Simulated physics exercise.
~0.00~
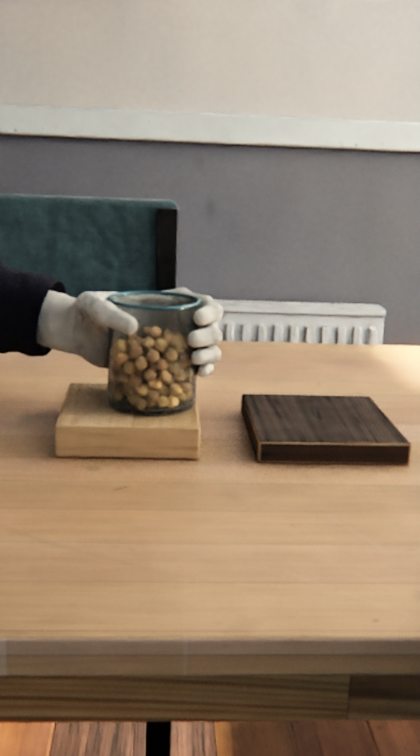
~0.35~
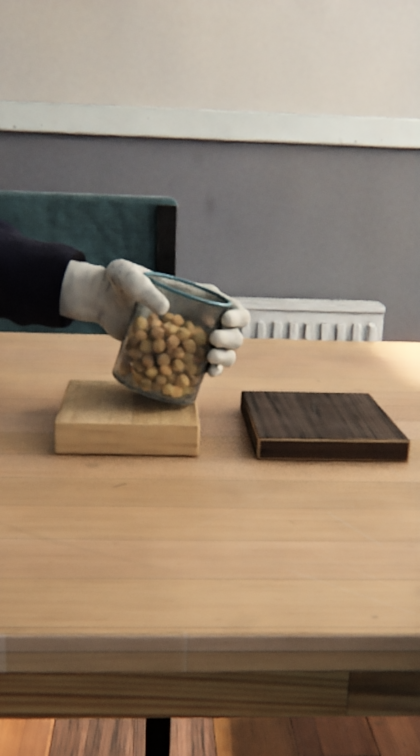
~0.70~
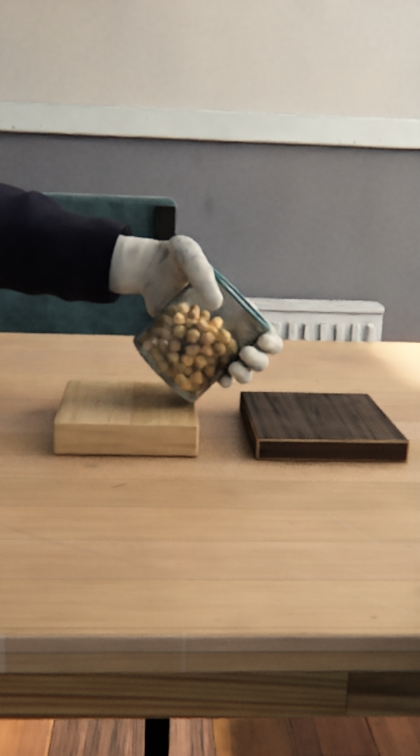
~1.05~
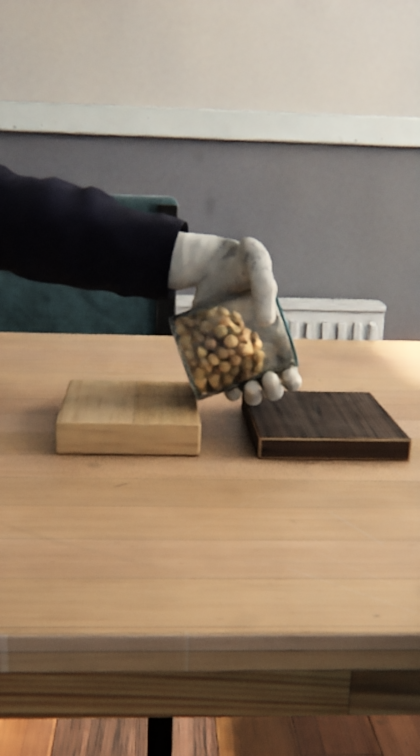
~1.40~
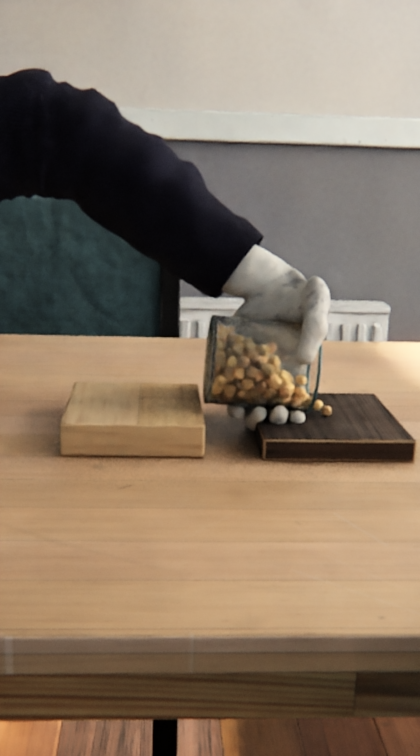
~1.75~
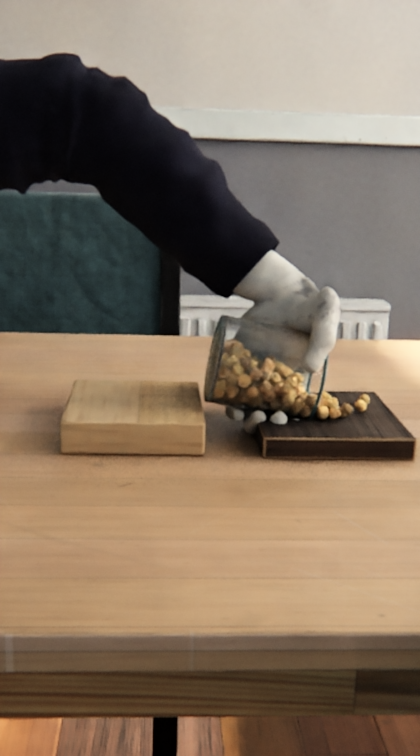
A gloved hand tips a glass of chickpeas onto a dark block, spilling a few.
